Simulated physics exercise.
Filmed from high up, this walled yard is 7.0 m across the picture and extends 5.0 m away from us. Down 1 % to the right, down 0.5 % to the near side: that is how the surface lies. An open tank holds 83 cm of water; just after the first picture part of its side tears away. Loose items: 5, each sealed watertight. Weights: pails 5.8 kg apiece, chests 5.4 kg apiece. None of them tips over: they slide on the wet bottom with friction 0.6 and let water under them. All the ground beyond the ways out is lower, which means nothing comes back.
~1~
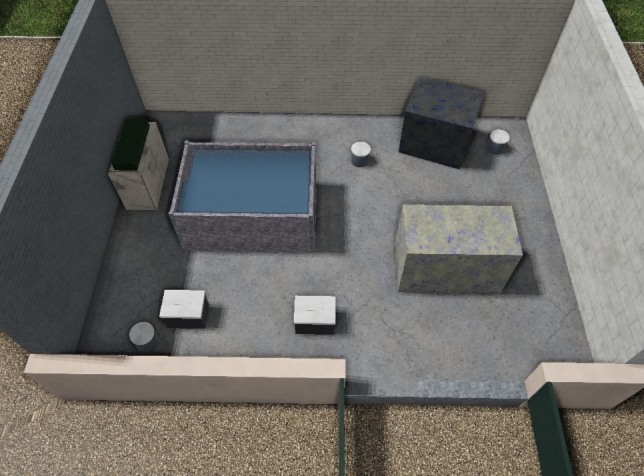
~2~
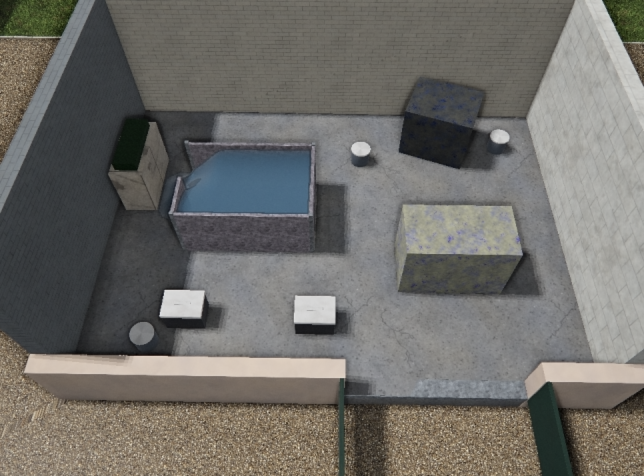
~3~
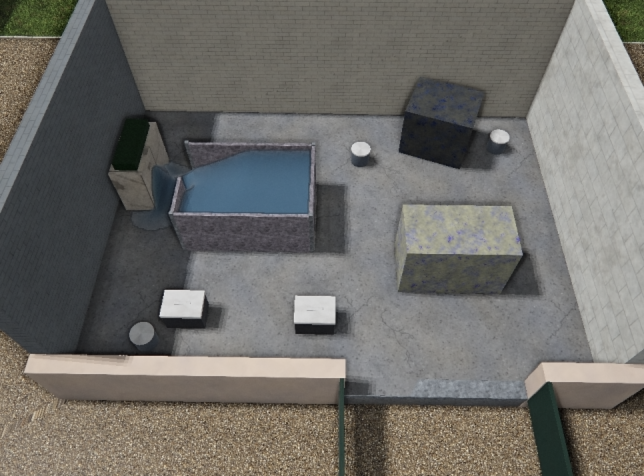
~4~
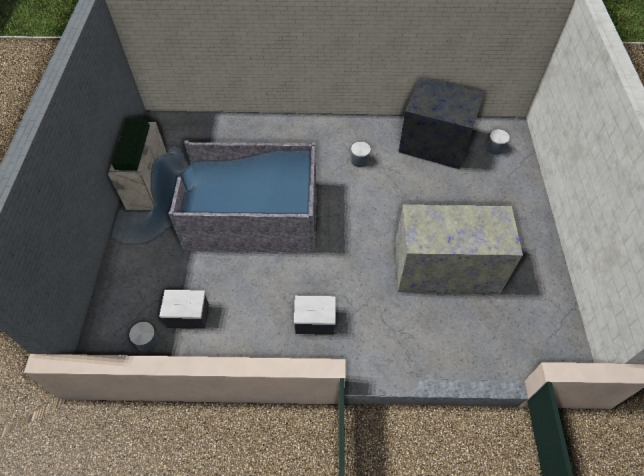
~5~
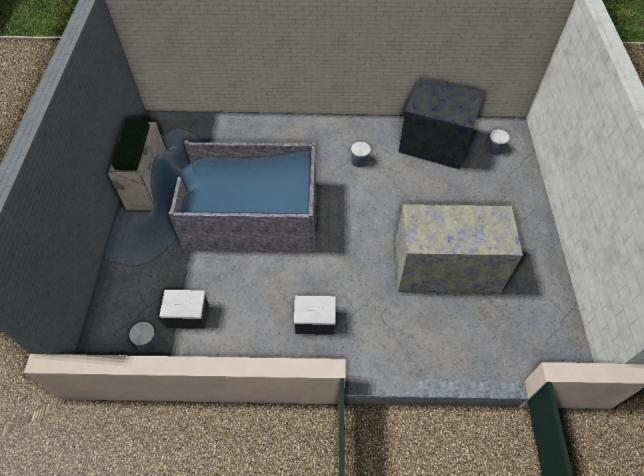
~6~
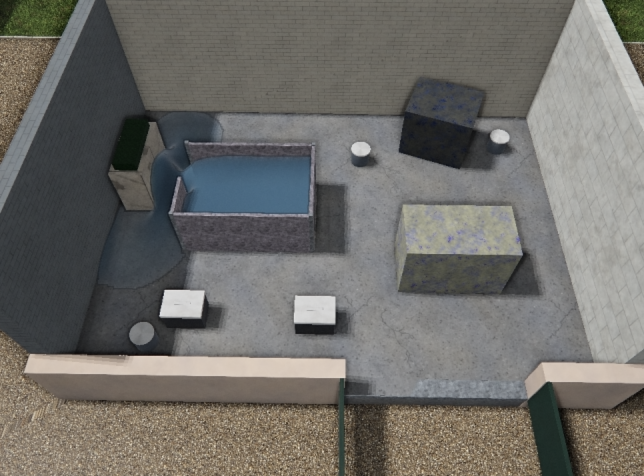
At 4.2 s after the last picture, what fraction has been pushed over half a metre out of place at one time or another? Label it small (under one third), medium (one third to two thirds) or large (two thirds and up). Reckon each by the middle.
Large.
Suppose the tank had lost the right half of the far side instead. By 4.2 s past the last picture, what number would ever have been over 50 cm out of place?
Result: 2 of them.
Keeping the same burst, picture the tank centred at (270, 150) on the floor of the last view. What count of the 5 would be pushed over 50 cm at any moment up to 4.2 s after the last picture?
That would give 3.
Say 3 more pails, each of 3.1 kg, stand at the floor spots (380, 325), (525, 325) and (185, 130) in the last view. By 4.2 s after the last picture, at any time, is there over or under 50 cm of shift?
One after another they come out above it, inside the limit, above it.
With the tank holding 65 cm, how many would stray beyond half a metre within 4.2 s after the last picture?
With that change, 3 of them.
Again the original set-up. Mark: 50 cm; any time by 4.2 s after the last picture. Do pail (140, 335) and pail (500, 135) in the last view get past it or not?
Well, one then the other: A bigger shift, then a smaller shift.
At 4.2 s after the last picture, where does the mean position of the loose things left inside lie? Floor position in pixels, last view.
(381, 228).
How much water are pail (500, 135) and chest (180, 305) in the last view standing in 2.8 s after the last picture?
Around 0 cm and 4 cm.
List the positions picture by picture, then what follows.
In the first picture, a pail at (361, 149) rests on the ground; a pail at (141, 333) rests on the ground; water covers 2.5 m2; 0 of 5 have shifted.
In the second picture, a pail at (361, 149), on the bottom; a pail at (141, 333), on the bottom; water covers 2.9 m2; 0 of 5 have shifted.
In the third picture, a pail at (361, 149), on the bottom; a pail at (141, 333) rests on the ground; 3.2 m2 under water; 0 of 5 have shifted.
In the fourth picture, a pail at (361, 149) rests on the ground; a pail at (141, 333), on the bottom; 3.6 m2 under water; 0 of 5 have shifted.
In the fifth picture, a pail at (361, 149), on the bottom; a pail at (141, 333) rests on the ground; water covers 4.4 m2; 0 of 5 have shifted.
In the sixth picture, a pail at (361, 149), on the bottom; a pail at (141, 333) rests on the ground; water covers 5.7 m2; 0 of 5 have shifted.
Then, 0.4 s after the last picture 0 of 5 are over 50 cm from their spots; 0 afloat.
Then, 1.5 s after the last picture 1 of 5 are over 50 cm from their spots; 1 afloat.
Then, 2.8 s after the last picture 2 of 5 are over 50 cm from their spots; 1 afloat.
Then, 4.2 s after the last picture 4 of 5 are over 50 cm from their spots, and 4 have been at some point; 2 afloat.
